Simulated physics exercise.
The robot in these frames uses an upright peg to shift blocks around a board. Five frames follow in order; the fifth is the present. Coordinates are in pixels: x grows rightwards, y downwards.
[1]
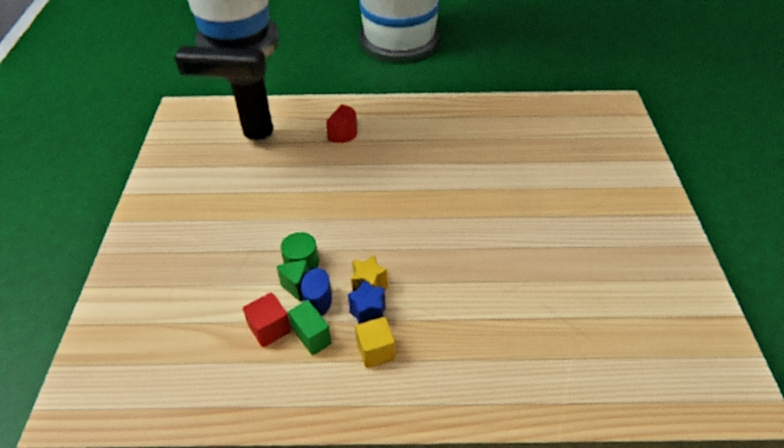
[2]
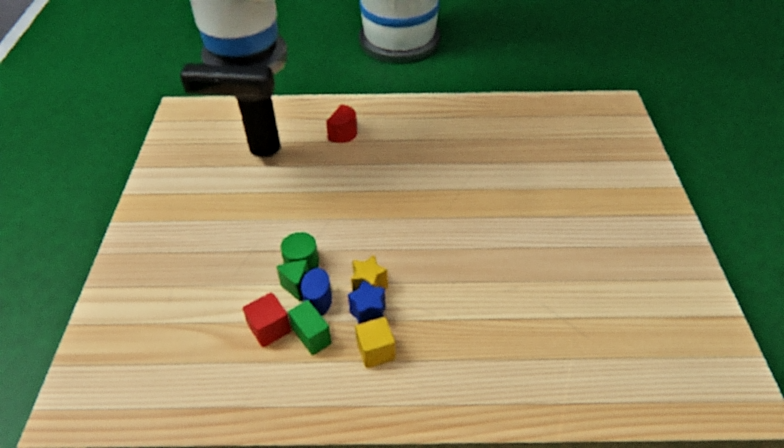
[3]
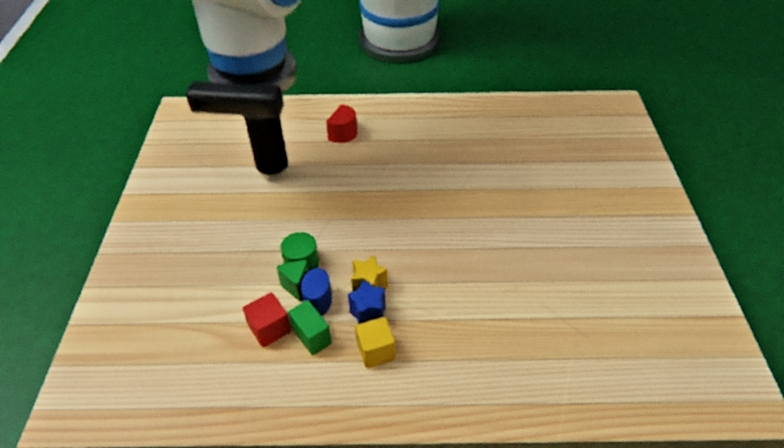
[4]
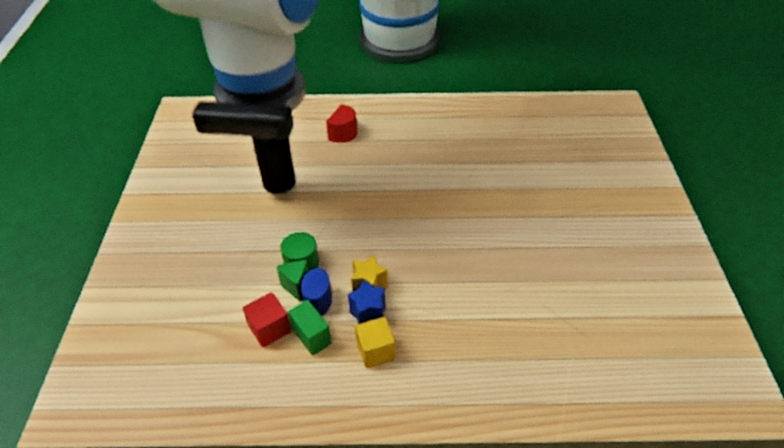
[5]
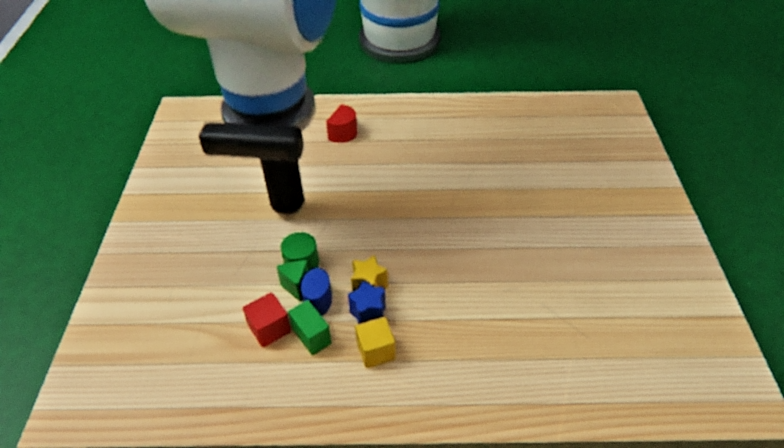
A robot arm holding a black upright peg moved steadily down the wooden board toward a cluster of colourful blocks, leaving a lone red block behind near the top, and none of the blocks moved.
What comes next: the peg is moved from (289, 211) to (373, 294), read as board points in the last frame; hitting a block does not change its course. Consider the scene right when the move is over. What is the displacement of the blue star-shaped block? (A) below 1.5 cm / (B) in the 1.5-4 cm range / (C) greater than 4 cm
Letter B.
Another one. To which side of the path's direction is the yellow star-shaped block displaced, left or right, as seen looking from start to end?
Goes left.
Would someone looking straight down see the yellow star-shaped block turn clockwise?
No
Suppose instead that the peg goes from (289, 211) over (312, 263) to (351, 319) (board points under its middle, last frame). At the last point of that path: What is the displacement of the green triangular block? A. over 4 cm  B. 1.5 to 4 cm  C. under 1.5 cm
I'll go with A - over 4 cm.
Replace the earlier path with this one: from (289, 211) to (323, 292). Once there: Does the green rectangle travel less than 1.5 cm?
It seems not.
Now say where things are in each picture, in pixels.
The first picture shows lower end of the peg at (258, 131), tops of blocks, green triangular block at (293, 270), green circular block at (298, 245), blue star-shaped block at (368, 296), yellow star-shaped block at (368, 269).
The second picture shows peg at (265, 147), blocks as before.
The third picture shows peg at (272, 165), blocks as before.
The fourth picture shows peg at (280, 183), blocks as before.
The fifth picture shows peg at (287, 202), green triangular block at (293, 270), green circular block at (298, 245), blue star-shaped block at (368, 296), yellow star-shaped block at (368, 269).
What follows on the original path. One third of the way, peg at (314, 228); nothing pushed yet.
Two thirds of the way, peg at (342, 256); green triangular block at (291, 276), turned 10° clockwise; green circular block at (298, 253).
At the end, peg at (372, 285); green triangular block at (291, 276), turned 10° clockwise; green circular block at (298, 253); blue star-shaped block at (390, 311), turned 75° clockwise; yellow star-shaped block at (403, 285), turned 55° anticlockwise.
